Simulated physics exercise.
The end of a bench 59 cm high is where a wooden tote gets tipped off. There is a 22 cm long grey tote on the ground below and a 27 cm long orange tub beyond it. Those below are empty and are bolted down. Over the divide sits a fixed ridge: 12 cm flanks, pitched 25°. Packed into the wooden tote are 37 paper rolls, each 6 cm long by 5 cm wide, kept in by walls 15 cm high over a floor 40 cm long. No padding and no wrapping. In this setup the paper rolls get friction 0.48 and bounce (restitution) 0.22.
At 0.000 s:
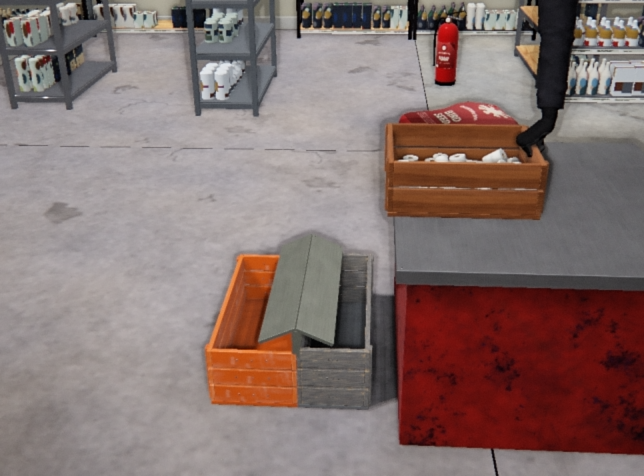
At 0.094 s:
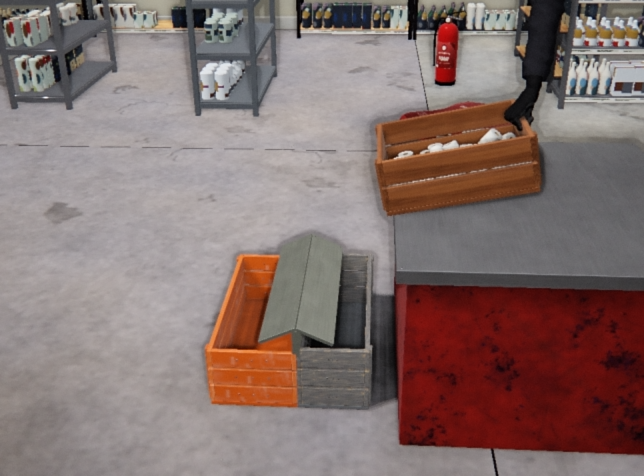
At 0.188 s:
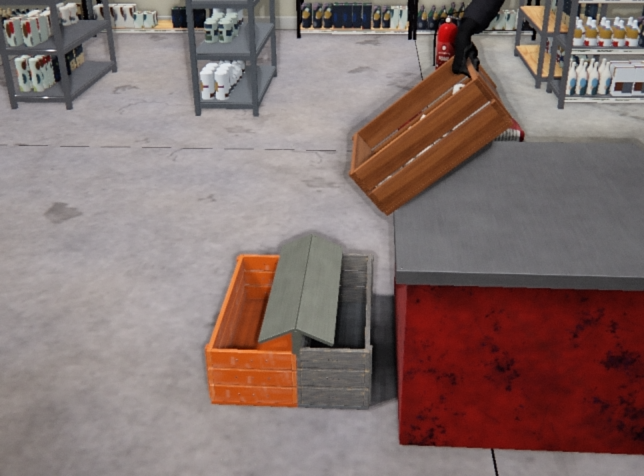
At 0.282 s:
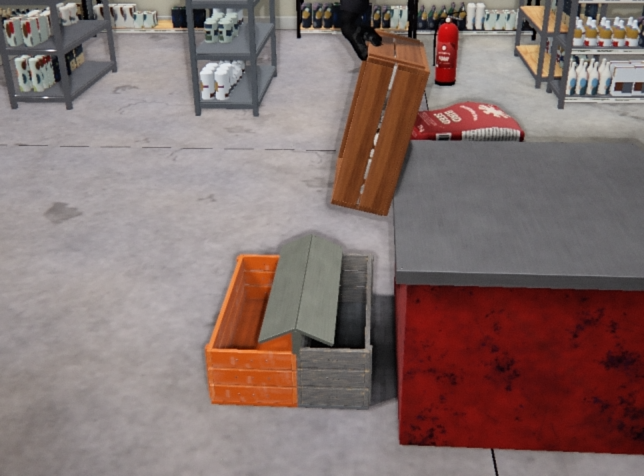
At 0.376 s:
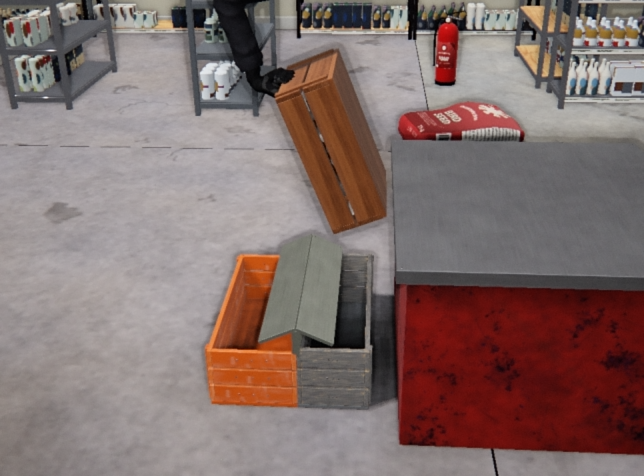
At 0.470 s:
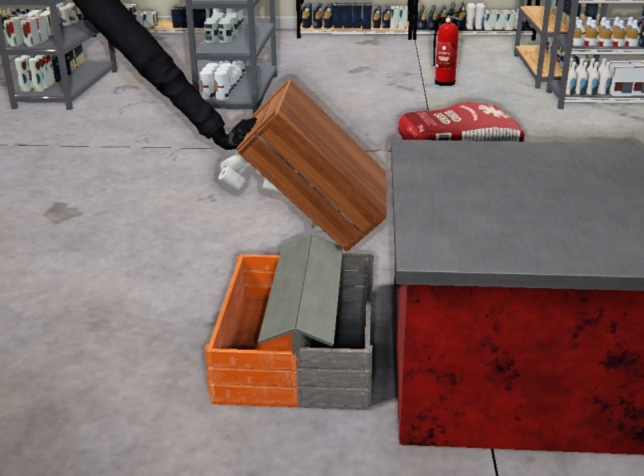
The clip opens on a wooden tote of white items on a grey-topped red bench, above an orange tub and a grey tote. A dark-gloved hand lifts its right end, tilting it leftward off the bench and past upright, until it leans mostly upside down with some white items out beneath.
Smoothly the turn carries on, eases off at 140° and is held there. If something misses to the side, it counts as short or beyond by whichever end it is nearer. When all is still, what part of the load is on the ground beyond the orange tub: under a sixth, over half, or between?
Likely outcome: Most of the load ends on the ground beyond the orange tub.
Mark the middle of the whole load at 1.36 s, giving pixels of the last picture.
Estimated centre in the last picture: (157, 345).
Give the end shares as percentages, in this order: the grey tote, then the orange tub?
Shares: Approx. 10 % and 20 %.
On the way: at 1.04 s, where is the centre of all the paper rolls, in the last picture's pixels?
Around (157, 344).
After 0.61 s, tilt 140°; 2 in the orange tub and 35 in the air.
After 0.79 s, tilt 140°; 2 in the grey tote, 7 in the orange tub, 21 on the ground beyond the orange tub and 7 in the air.
After 1.04 s, tilt 140°; 4 in the grey tote, 8 in the orange tub and 25 on the ground beyond the orange tub.
When it is over (at 1.36 s), 4 in the grey tote, 8 in the orange tub and 25 on the ground beyond the orange tub. Asked share, 25 of 37, 68 per cent.
